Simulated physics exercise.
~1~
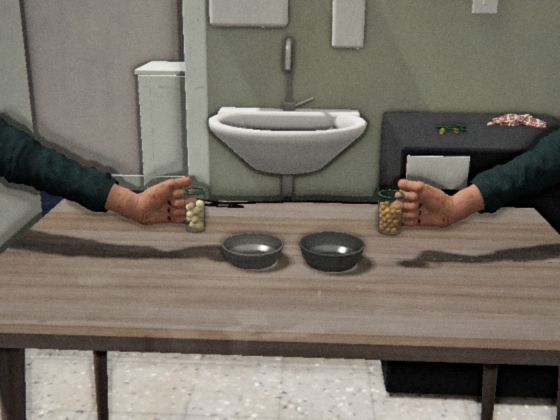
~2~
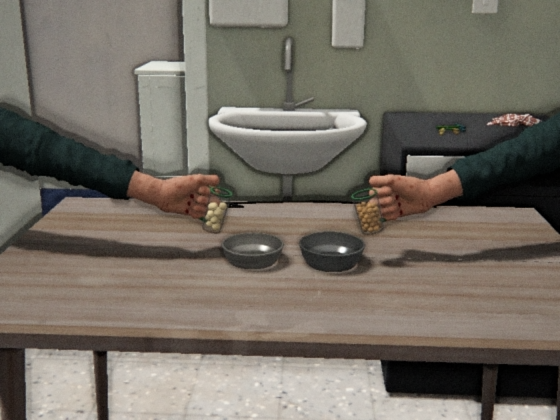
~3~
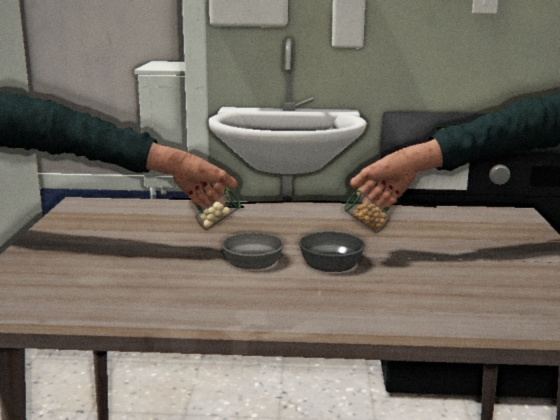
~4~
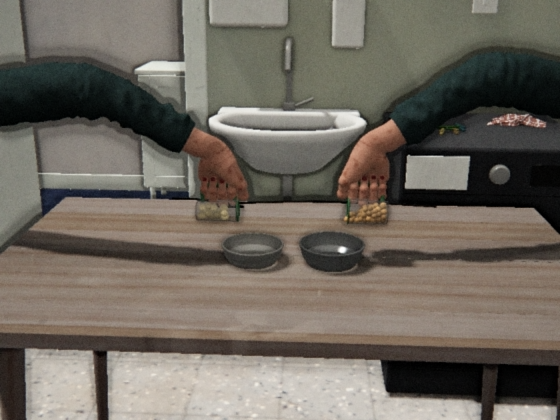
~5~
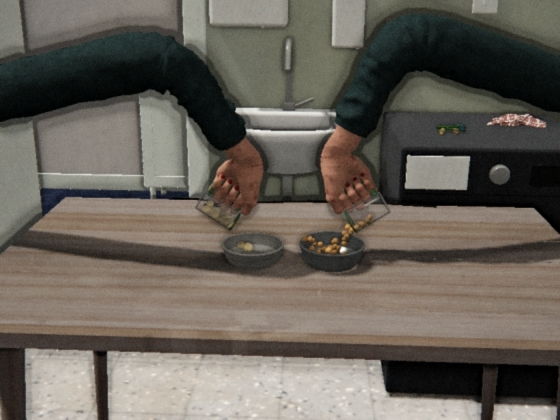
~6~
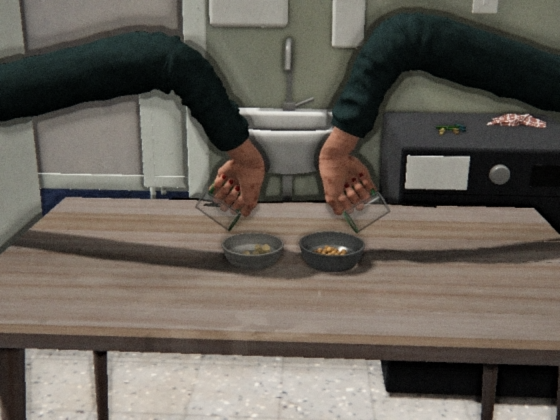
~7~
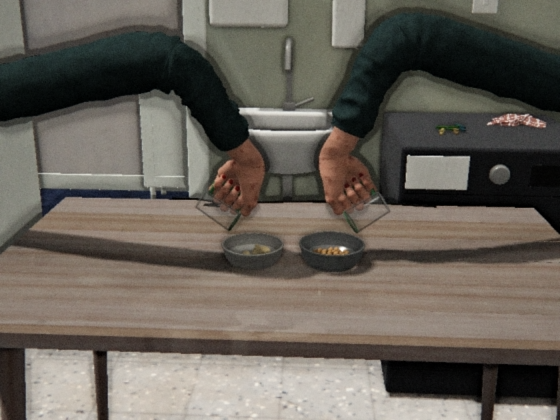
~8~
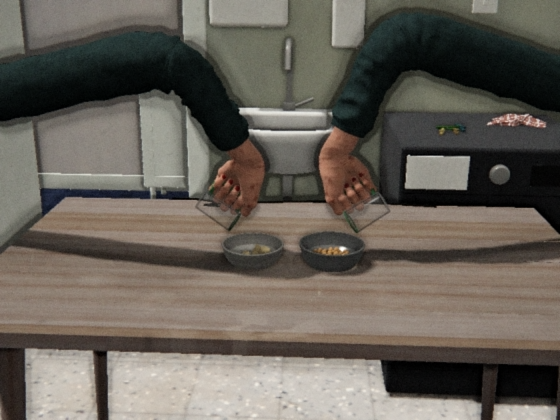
Two hands tip cups of small round pieces into shallow dishes, and none spill outside.
